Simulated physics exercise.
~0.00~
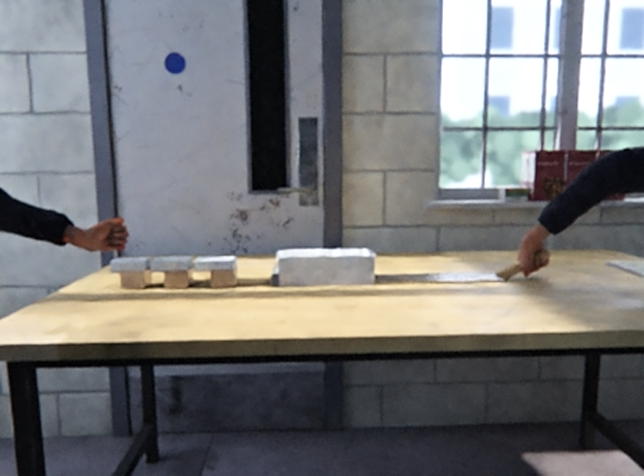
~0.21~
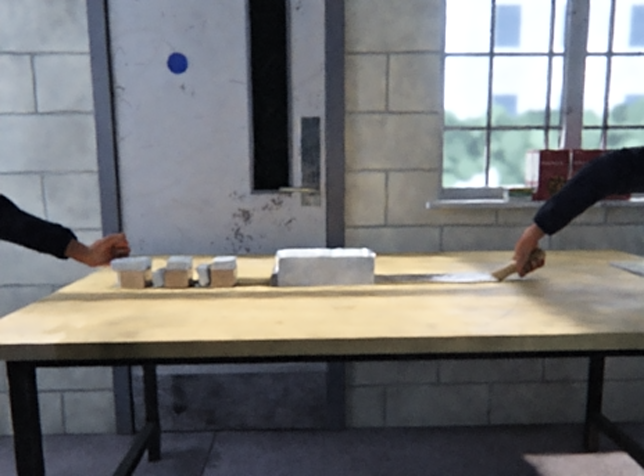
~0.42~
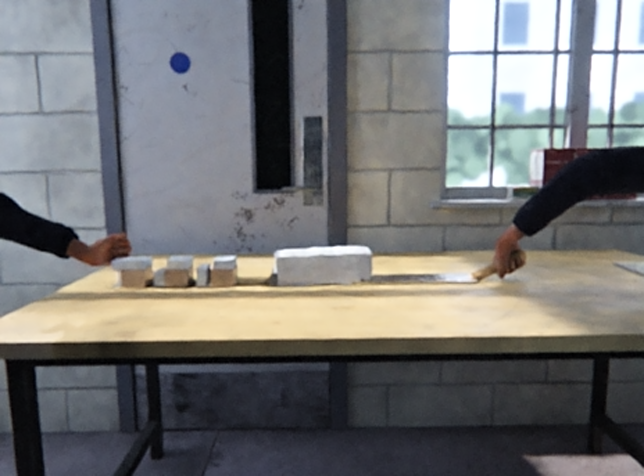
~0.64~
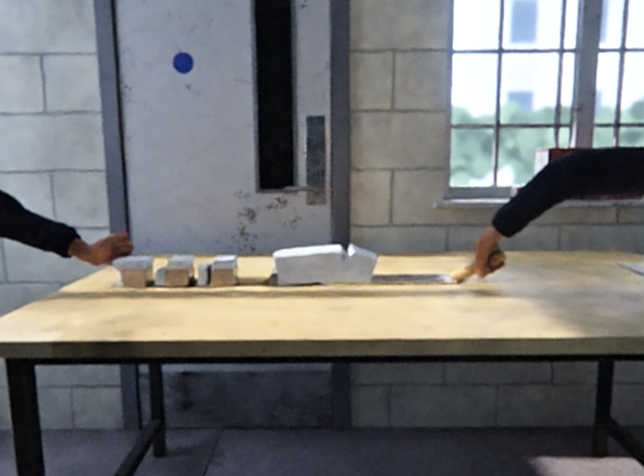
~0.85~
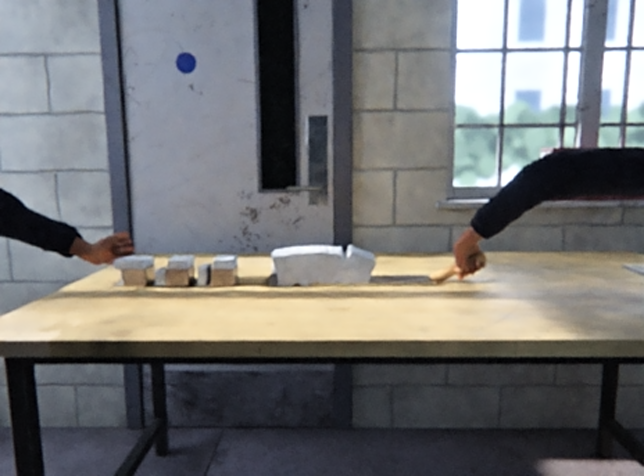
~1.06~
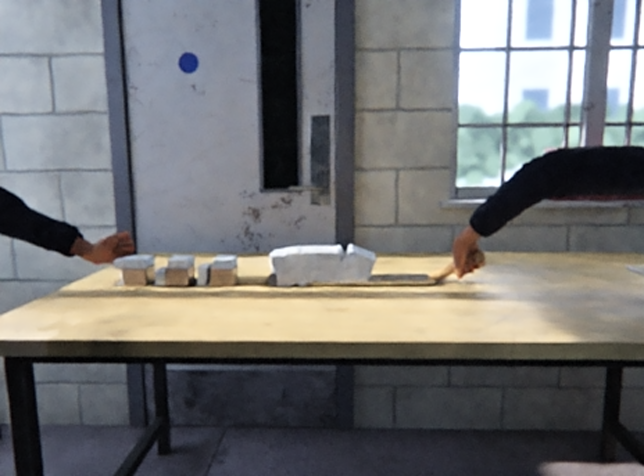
In a room with pale block walls, a grey door and a window, a wooden table is seen from the front. A white slab lies mid-table, with three small grey-topped blocks near a hand at left and a dark-sleeved arm holding a flat blade at right. The left hand lowers, the small bars separate, and the blade slides left under the slab, which cracks on top as the view drifts slightly left.
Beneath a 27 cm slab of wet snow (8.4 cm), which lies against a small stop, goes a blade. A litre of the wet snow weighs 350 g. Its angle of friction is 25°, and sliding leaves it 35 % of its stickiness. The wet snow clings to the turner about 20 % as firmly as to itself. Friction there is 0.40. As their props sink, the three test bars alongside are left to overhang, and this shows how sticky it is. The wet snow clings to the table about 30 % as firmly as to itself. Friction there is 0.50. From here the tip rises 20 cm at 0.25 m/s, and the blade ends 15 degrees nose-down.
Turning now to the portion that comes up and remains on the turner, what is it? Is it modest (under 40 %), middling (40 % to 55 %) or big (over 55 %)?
It is big, over 55 %.
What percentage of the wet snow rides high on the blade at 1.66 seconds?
Roughly 65 percent.
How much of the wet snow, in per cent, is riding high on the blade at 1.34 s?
It comes to around 30 percent.
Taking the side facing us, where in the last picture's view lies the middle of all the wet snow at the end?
Pretty much at (317, 217), I'd say.
After 1.34 s, the tip is 7.4 cm up.
After 1.66 s, the tip is 15 cm up.
After 1.99 s, the tip is 20 cm up and 67 % is riding high on the blade.
After 2.32 s, the tip is 20 cm up and 67 % is riding high on the blade.
After 2.50 s, the tip is 20 cm up and 67 % is riding high on the blade.
